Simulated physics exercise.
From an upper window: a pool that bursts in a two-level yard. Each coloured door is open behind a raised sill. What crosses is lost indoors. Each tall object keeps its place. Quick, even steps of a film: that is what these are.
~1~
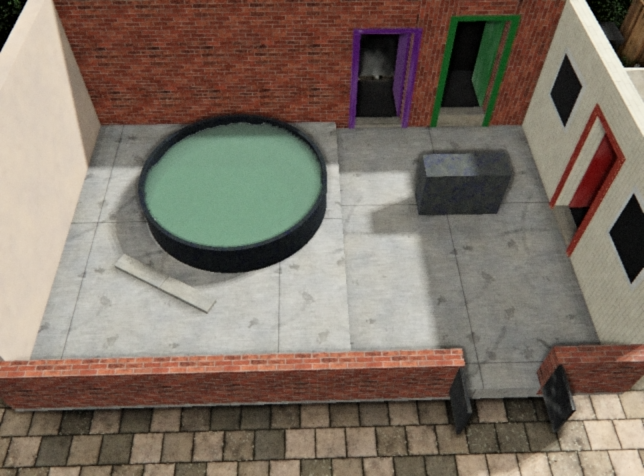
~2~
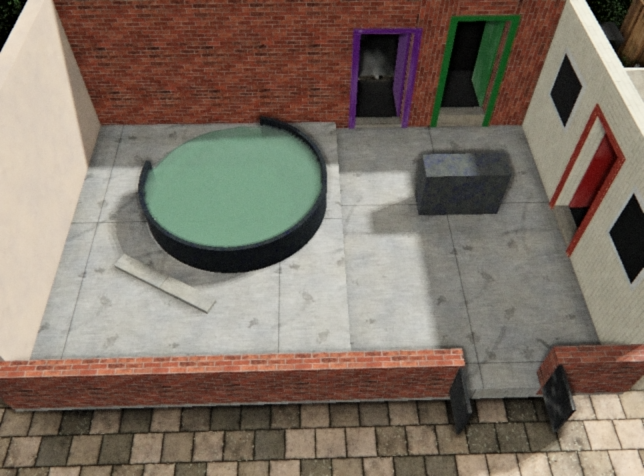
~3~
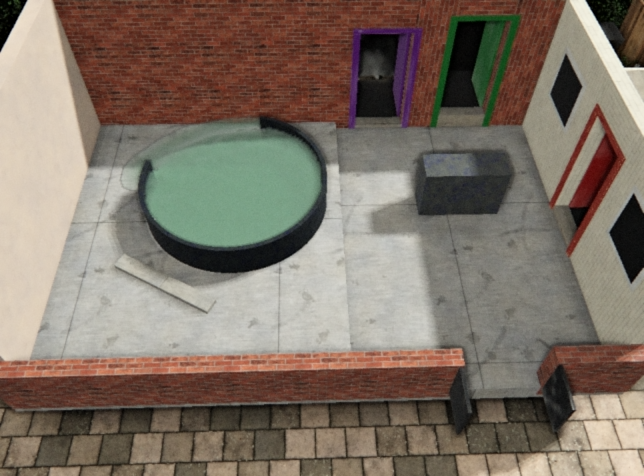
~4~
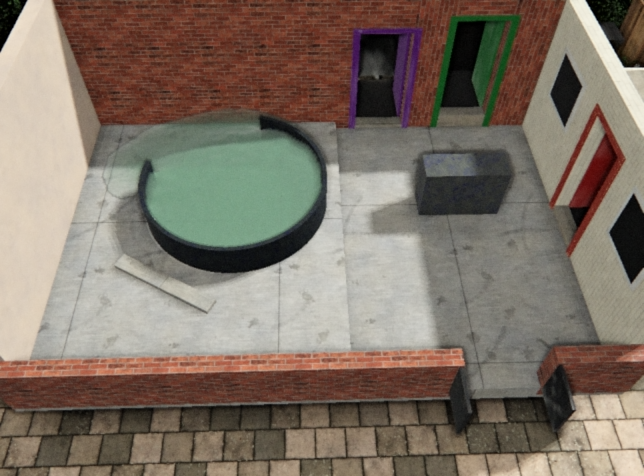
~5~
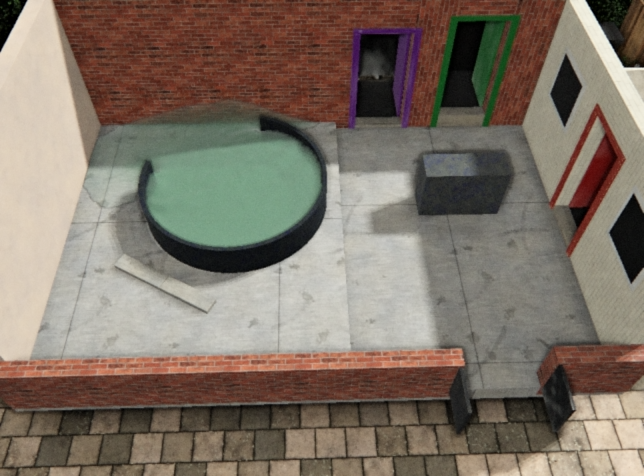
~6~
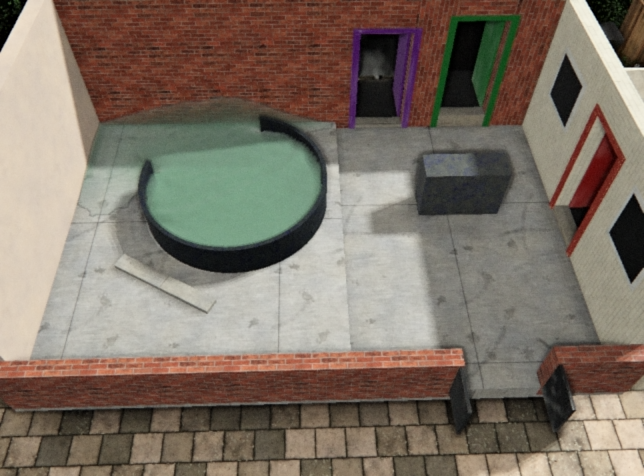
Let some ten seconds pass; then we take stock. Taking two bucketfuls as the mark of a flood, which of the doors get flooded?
The green door stays below the mark, the purple door stays below the mark, the red door stays below the mark.
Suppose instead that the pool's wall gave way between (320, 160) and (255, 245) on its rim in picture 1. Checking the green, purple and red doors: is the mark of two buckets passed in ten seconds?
Then: Green stays under, purple is over, red passes that mark.
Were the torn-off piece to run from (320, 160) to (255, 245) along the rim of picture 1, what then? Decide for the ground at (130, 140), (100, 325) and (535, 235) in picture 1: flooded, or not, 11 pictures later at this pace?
Going through them one by one, I'd say high and dry, then high and dry, then waterlogged.
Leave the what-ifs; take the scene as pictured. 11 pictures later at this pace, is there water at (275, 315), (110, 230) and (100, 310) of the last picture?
In turn: Free of water, covered, dry.
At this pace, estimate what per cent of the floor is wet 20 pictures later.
About 55 per cent.
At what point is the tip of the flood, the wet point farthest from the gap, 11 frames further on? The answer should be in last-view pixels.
The farthest point of the front sits at (450, 129).
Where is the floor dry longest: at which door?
It is the door marked red.
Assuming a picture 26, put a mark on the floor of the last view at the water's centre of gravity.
Centre: Close to (207, 195).
A moment on, water covers 15 % of the floor; the green door not reached, the purple door wet at the sill, nothing in, the red door not reached.
Next, water covers 30 % of the floor; the green door wet at the sill, nothing in, the purple door wet at the sill, nothing in, the red door not reached.
Then, water covers 55 % of the floor; the green door wet at the sill, nothing in, the purple door wet at the sill, nothing in, the red door not reached.
Later, water covers 90 % of the floor; the green door wet at the sill, nothing in, the purple door wet at the sill, nothing in, the red door wet at the sill, nothing in.
In the end, water covers 95 % of the floor; the green door wet at the sill, nothing in, the purple door wet at the sill, nothing in, the red door under two buckets in.
